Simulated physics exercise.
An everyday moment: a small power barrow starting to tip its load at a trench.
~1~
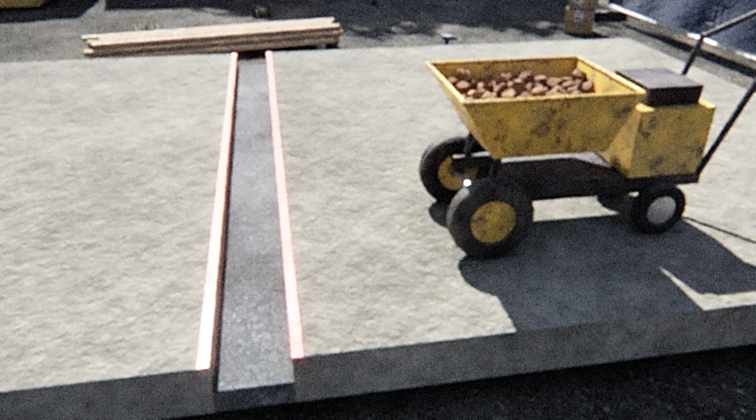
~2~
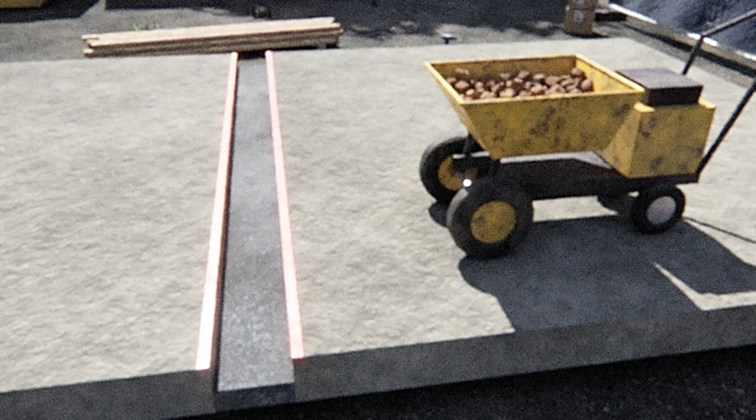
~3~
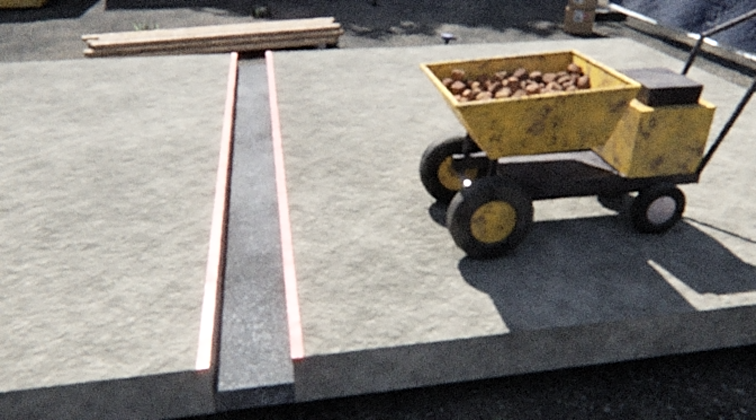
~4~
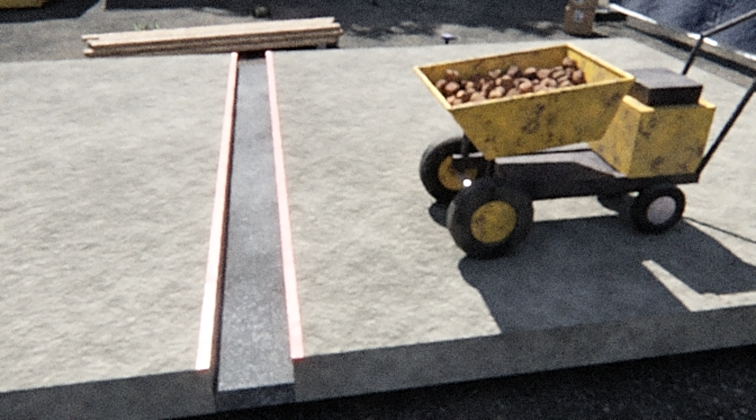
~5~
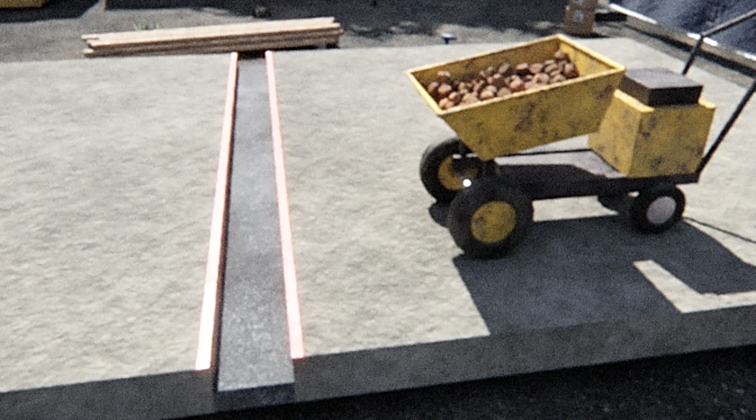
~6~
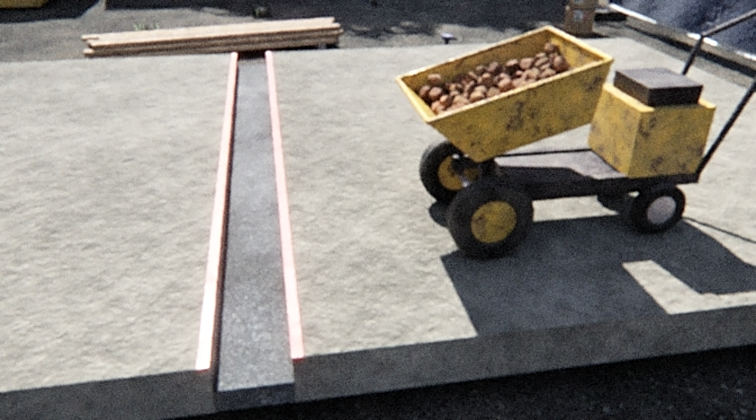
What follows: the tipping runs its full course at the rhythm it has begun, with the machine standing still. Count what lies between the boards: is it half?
The trench ends with less than half of it.
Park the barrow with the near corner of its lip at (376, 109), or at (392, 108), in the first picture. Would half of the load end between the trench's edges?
One: More than half. Two: Most of it.
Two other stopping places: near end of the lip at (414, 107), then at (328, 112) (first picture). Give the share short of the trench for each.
The first gives 20 %, the second 0 %.
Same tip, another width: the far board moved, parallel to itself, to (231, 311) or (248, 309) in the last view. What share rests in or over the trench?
Near 30 % and 20 %.
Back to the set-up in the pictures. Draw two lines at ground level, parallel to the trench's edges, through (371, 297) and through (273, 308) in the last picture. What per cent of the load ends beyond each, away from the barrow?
About 80 and 20 per cent.
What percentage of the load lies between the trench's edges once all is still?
Roughly 25 in a hundred.
Just after the last frame, skip tipped steeply; every one in the skip.
A moment on, skip tipped right over; the larger part in the skip; roughly a quarter short of the trench; just a few in or heaped over the trench; just a few falling.
Further on, skip tipped right over; roughly a quarter in the skip; roughly half short of the trench; roughly a quarter in or heaped over the trench.
When it is over, skip tipped right over; roughly a quarter in the skip; roughly half short of the trench; roughly a quarter in or heaped over the trench; not one beyond it.
